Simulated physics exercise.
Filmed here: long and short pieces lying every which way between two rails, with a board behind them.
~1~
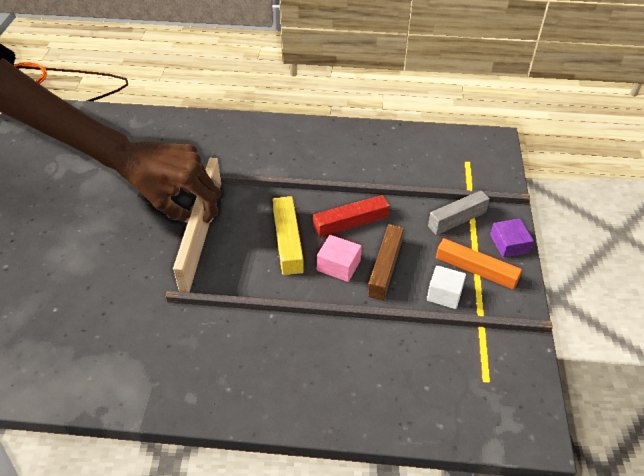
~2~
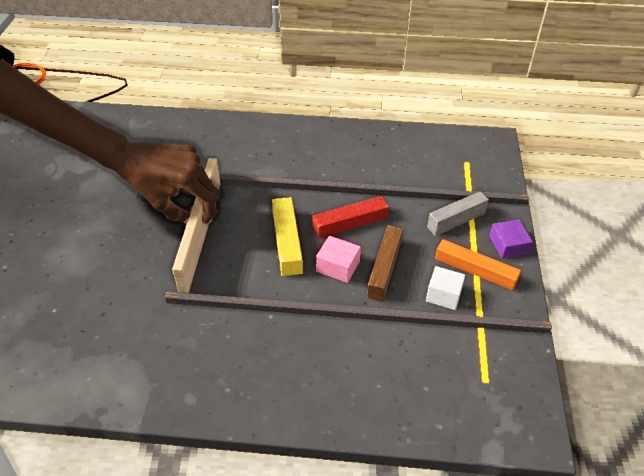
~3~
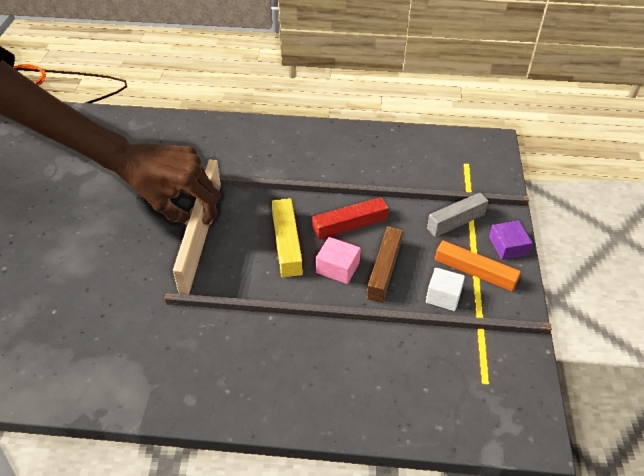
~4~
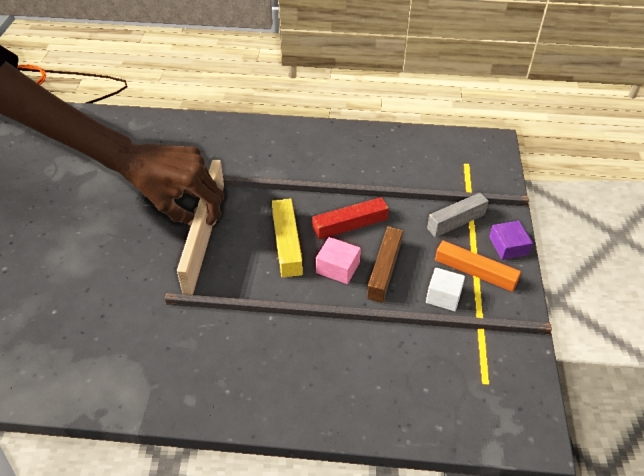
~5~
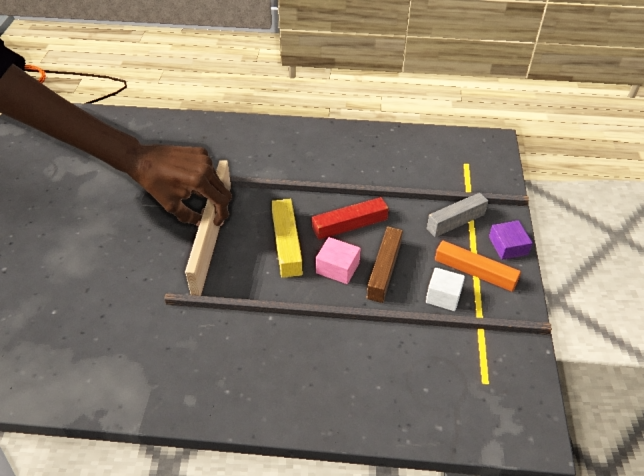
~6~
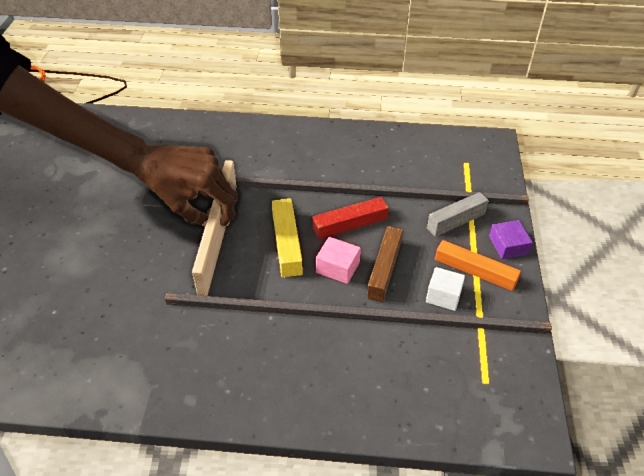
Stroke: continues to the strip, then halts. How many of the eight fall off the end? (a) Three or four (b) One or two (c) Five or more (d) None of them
a, three or four.
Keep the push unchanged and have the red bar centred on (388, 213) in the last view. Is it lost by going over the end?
The red bar stays put.
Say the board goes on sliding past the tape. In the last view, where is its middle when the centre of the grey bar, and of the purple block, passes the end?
With the grey bar it sits around (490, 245), with the purple block around (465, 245).
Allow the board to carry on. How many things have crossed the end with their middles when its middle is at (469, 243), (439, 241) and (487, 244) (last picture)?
Respectively, 3, 1 and 4.
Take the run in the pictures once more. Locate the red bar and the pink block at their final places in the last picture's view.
The first near (502, 225), the second near (517, 271).
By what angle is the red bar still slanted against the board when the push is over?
It is near 0° out of line.
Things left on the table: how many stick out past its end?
I'd put it at 1.
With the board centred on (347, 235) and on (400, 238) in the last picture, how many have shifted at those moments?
Counts: 4 / 7.
Soon after, none off yet; purple block at rest near (511, 239); orange stick at rest near (477, 265); grey bar at rest near (458, 214).
Then, none off yet; purple block at rest near (511, 239); orange stick moved a little near (509, 270); grey bar moving near (467, 218).
At rest, the number that fall off is three or four; fallen, white block, orange stick and purple block.
